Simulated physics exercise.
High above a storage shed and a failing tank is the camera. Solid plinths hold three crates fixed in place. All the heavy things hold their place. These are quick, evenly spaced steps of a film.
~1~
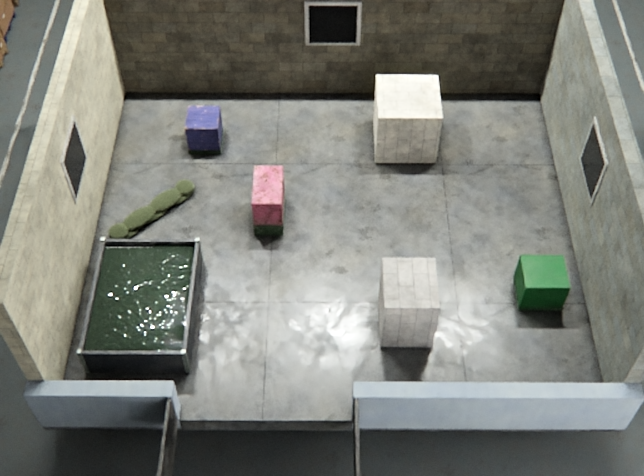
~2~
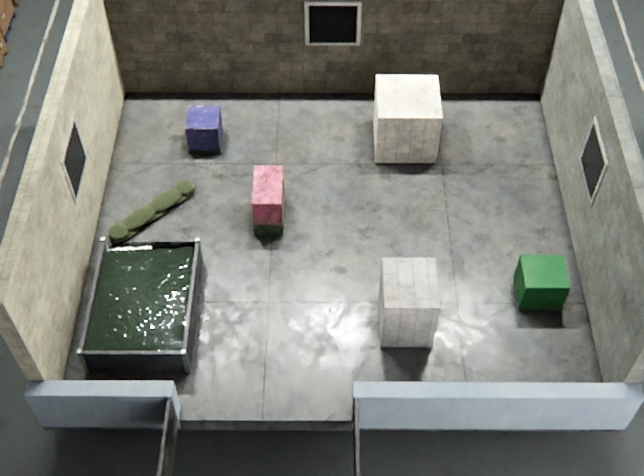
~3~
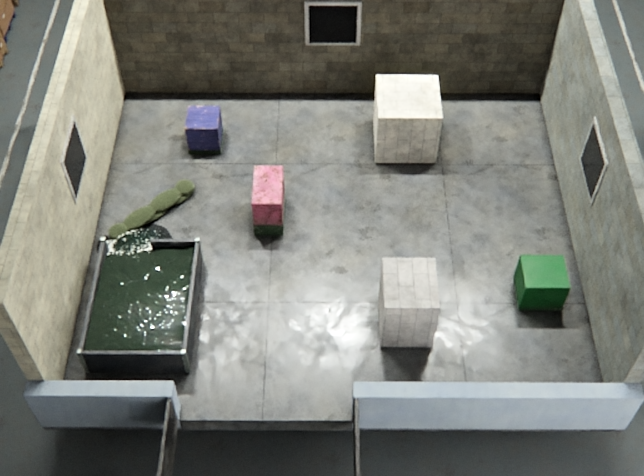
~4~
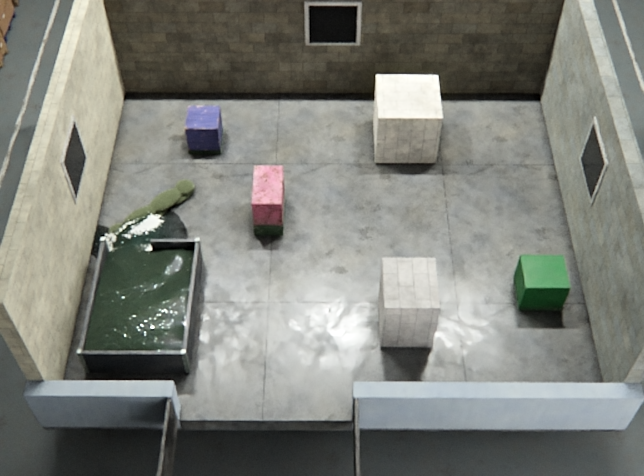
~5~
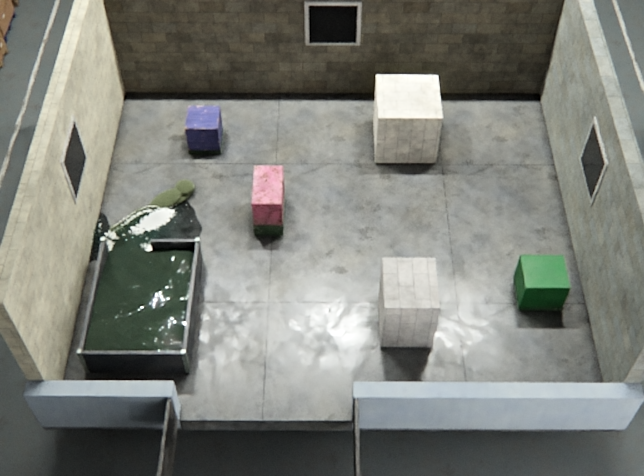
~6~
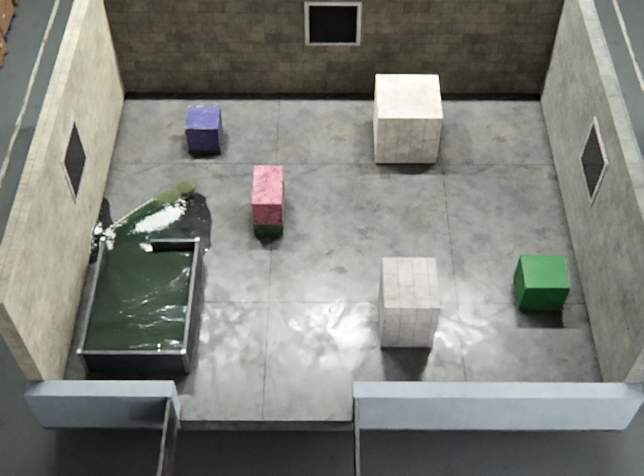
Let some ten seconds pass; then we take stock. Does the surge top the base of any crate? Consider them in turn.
My prediction: The pink crate is spared. The green crate is spared. The blue crate is spared.
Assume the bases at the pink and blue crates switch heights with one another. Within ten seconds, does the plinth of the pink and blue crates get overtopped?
Pink gets flooded, blue stays clear.
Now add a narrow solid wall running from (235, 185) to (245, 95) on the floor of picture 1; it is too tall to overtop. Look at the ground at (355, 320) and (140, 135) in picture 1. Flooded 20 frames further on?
In order, I'd call them bare and inundated.
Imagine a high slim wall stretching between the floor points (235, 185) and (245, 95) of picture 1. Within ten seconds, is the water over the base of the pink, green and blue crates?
Pink crate: Untouched, green crate: Untouched, blue crate: Reached.
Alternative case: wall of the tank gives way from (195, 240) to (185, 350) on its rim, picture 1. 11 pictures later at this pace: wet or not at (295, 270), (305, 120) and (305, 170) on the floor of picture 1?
Sodden, then spared, then spared.
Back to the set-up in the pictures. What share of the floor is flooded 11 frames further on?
Roughly 20 percent, I reckon.
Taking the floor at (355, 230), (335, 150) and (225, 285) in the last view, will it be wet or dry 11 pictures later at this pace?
First spared, second inundated, third spared.
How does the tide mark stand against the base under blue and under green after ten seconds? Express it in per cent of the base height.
The first reaches around 70 in a hundred, the second around 0.
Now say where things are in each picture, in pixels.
In the first frame, still water in the tank at (142, 296).
In the second frame, water pours out on the tank's far side and has run to a hidden place.
In the third frame, water pours out on the tank's far side and has run to (153, 228).
In the fourth frame, water pours out on the tank's far side and has run to (166, 215).
In the fifth frame, water pours out on the tank's far side and has run to (181, 204).
In the sixth frame, the front is at (192, 199), out from the gap on the tank's far side.
A moment on, water covers 10 % of the floor; the pink crate water round its plinth, the green crate not reached, the blue crate not reached.
Next, water covers 20 % of the floor; the pink crate water round its plinth, the green crate not reached, the blue crate water round its plinth.
Then, water covers 35 % of the floor; the pink crate water round its plinth, the green crate not reached, the blue crate water round its plinth.
Later, water covers 50 % of the floor; the pink crate water round its plinth, the green crate not reached, the blue crate water round its plinth.
In the end, water covers 70 % of the floor; the pink crate stayed above the water, the green crate stayed above the water, the blue crate stayed above the water.
